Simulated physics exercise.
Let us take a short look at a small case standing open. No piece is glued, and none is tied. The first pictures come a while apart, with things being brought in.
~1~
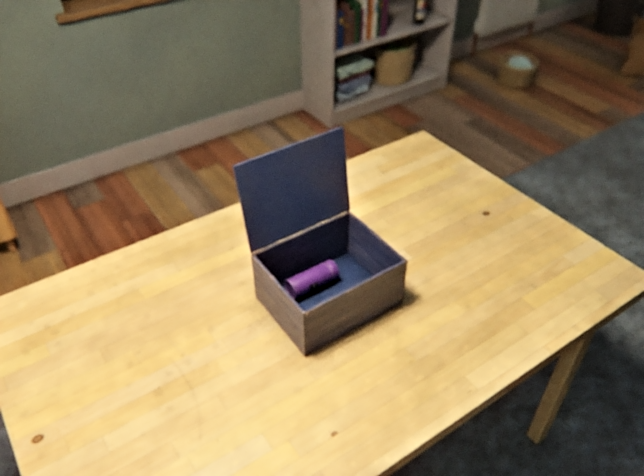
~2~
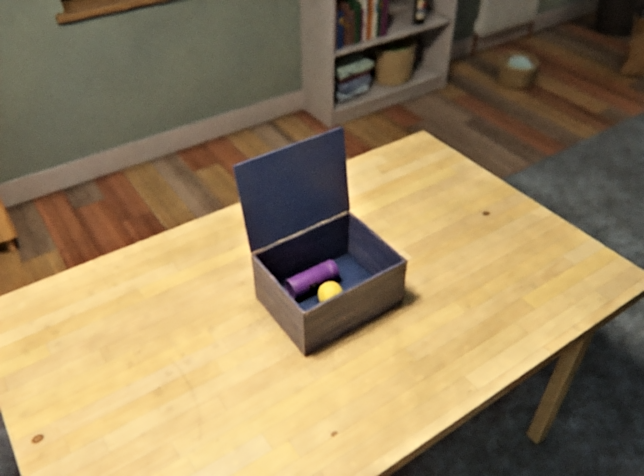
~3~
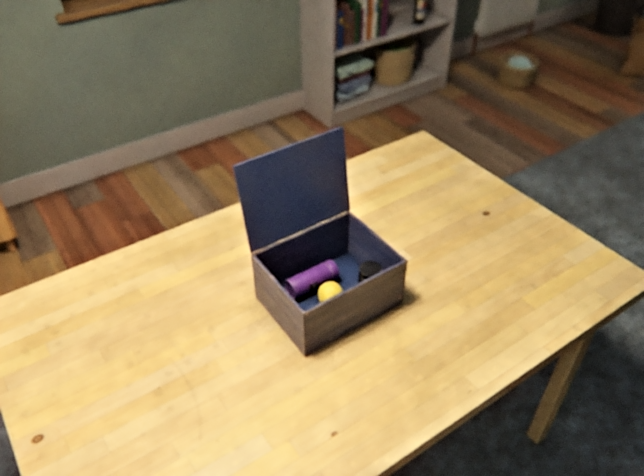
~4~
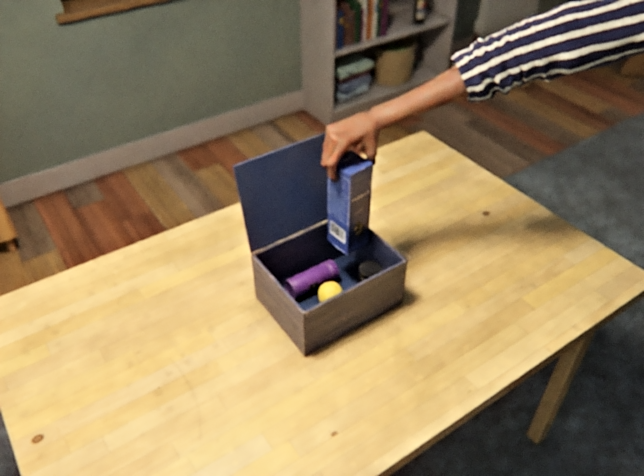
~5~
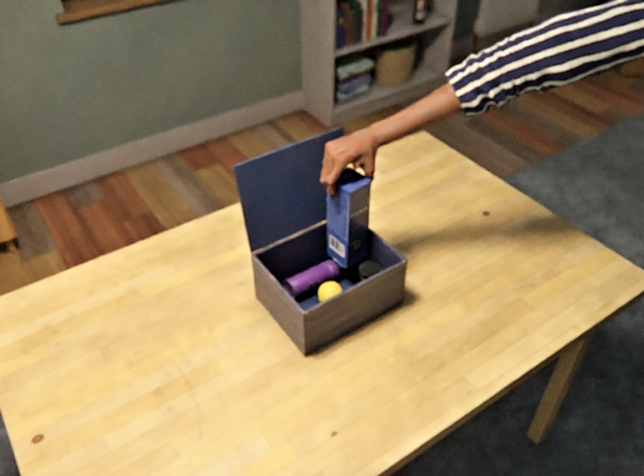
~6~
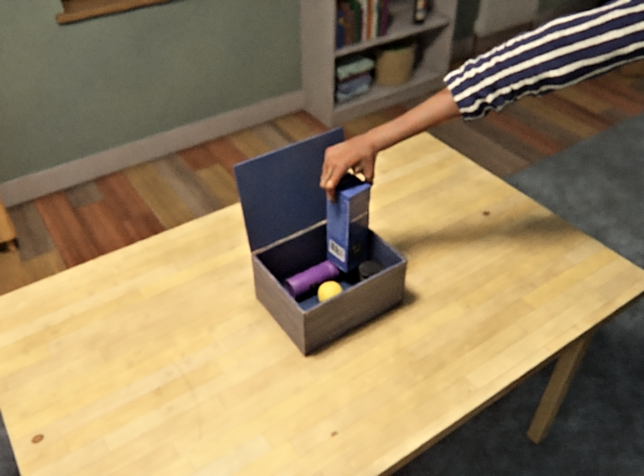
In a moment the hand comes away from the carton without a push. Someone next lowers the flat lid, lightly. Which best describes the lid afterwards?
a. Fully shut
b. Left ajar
(b) Left ajar.
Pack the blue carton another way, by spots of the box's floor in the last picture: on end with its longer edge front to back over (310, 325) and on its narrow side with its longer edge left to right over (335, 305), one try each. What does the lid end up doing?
On the first try the lid stays partly open, and on the second it goes all the way down.
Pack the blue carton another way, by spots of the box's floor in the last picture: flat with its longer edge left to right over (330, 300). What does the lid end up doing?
In that case, no gap is left.
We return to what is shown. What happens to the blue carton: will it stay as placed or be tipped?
Result: The blue carton leans over.
Then, 0.40 s past the last view, blue carton rocked 50° from its first pose near (361, 250); black shaker rocked 8° from its first pose; purple shaker displaced a little.
Then, 1.40 s past the last view, lid 70° above the rim; blue carton rocked 50° from its first pose near (362, 254); purple shaker displaced about its own width; black shaker displaced a little.
Then, 1.90 s past the last view, lid 35° above the rim; blue carton rocked 50° from its first pose near (362, 254); purple shaker displaced about its own width; black shaker displaced a little.
Then, 4.00 s past the last view, lid 28° above the rim; blue carton rocked 50° from its first pose near (362, 254); purple shaker displaced about its own width; black shaker displaced a little.
Finally, lid 28° above the rim; down or leaning hard in the box, blue carton; the other 3 still in place. Final places as the last picture's camera would see them, blue carton near (362, 254).
